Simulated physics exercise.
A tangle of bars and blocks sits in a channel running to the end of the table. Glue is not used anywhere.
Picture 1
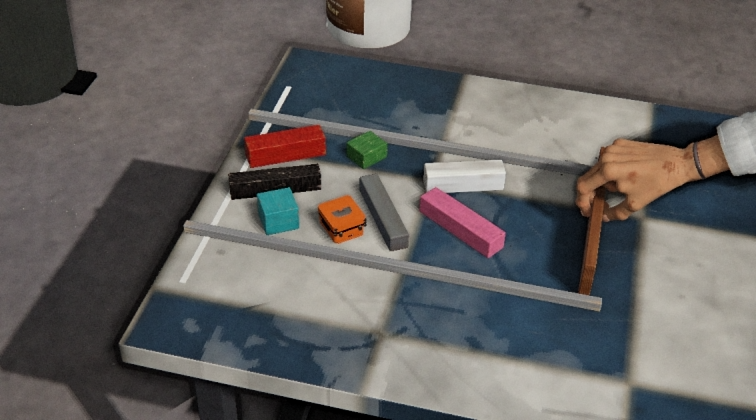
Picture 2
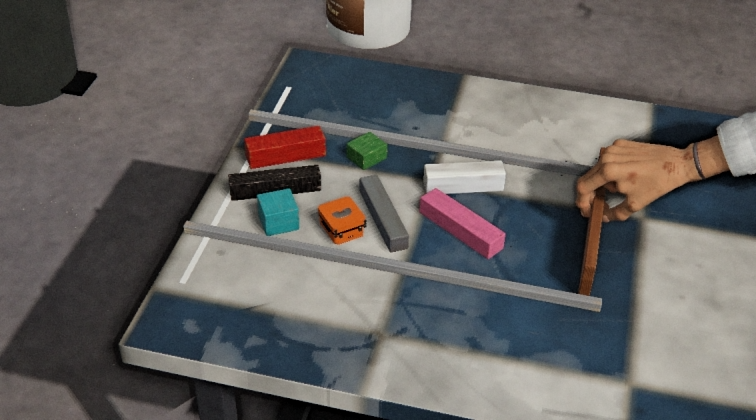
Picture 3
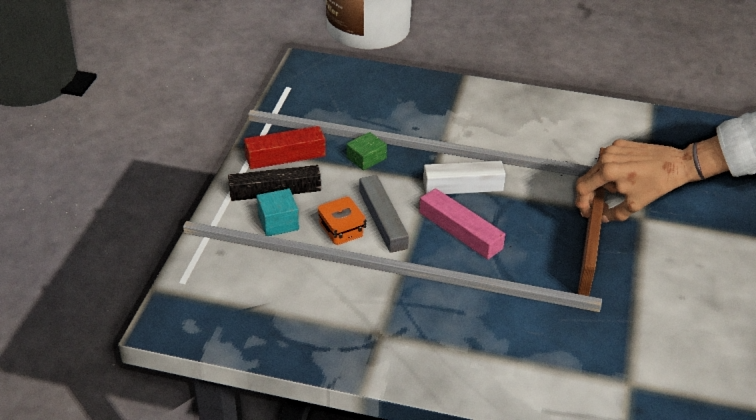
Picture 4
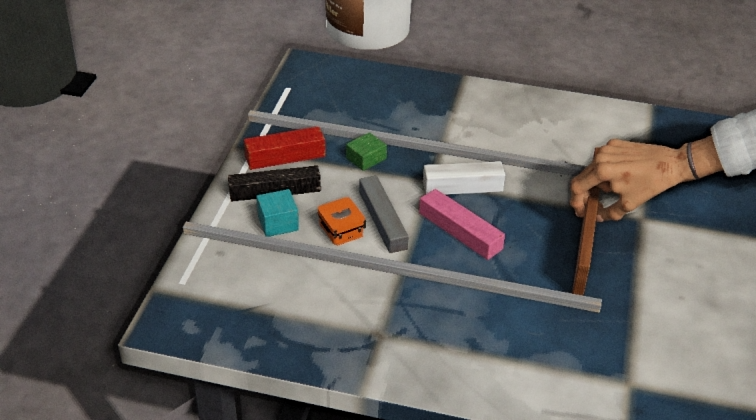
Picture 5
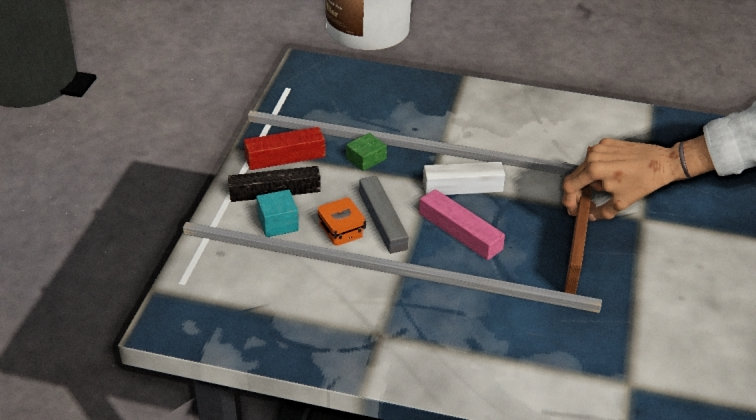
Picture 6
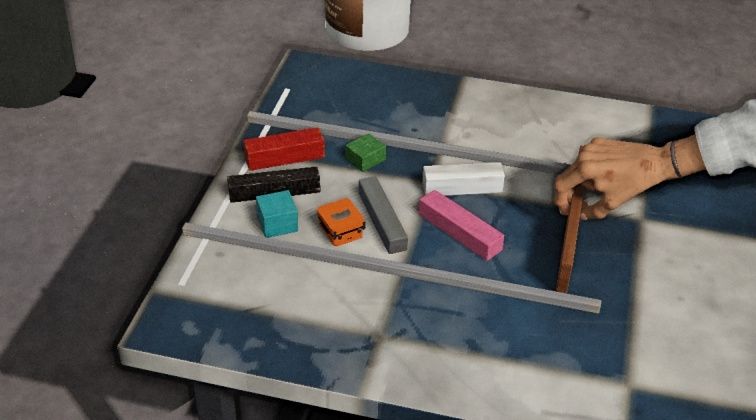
A hand reaches in from the right, gripping a brown board upright on a blue-and-white checked table, seen from above at an angle. Between two grey rails lie red, black, grey, white and pink bars, green and turquoise blocks and an orange case, with a white strip across the left end. The hand holds still, then slides the board slightly left, touching nothing, while the pieces and camera stay still.
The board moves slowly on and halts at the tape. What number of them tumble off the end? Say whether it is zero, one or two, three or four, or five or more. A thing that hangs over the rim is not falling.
Odds are the fallen group will hold five or more.
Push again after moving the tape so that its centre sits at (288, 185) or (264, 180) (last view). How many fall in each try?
In the first try the count is 2, and in the second it is 4.
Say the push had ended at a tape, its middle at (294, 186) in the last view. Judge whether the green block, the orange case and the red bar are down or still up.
Well, the green block stays where it is, the orange case stays where it is, and the red bar? It stays where it is.
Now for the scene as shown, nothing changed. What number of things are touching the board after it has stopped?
So the total is 2.
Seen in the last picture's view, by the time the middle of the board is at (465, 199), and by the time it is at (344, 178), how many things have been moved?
Counts: 2, 8.
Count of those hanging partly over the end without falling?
I count 1 overhanging.
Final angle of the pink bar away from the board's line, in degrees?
I'd say it's about 0° out of line.
Early on, none off yet; red bar at rest near (284, 149); black bar at rest near (274, 184); turquoise block at rest near (277, 214).
A while later, none off yet; red bar moving near (282, 147); black bar at rest near (274, 184); turquoise block travelled a little near (264, 212).
Further along, none off yet; red bar travelled about its own width near (239, 129); black bar leaning a little near (202, 173); turquoise block leaning well over near (176, 203).
Finally, the number that fall off is five or more; lost, white stick, grey stick, orange case, turquoise block, black bar and red bar.
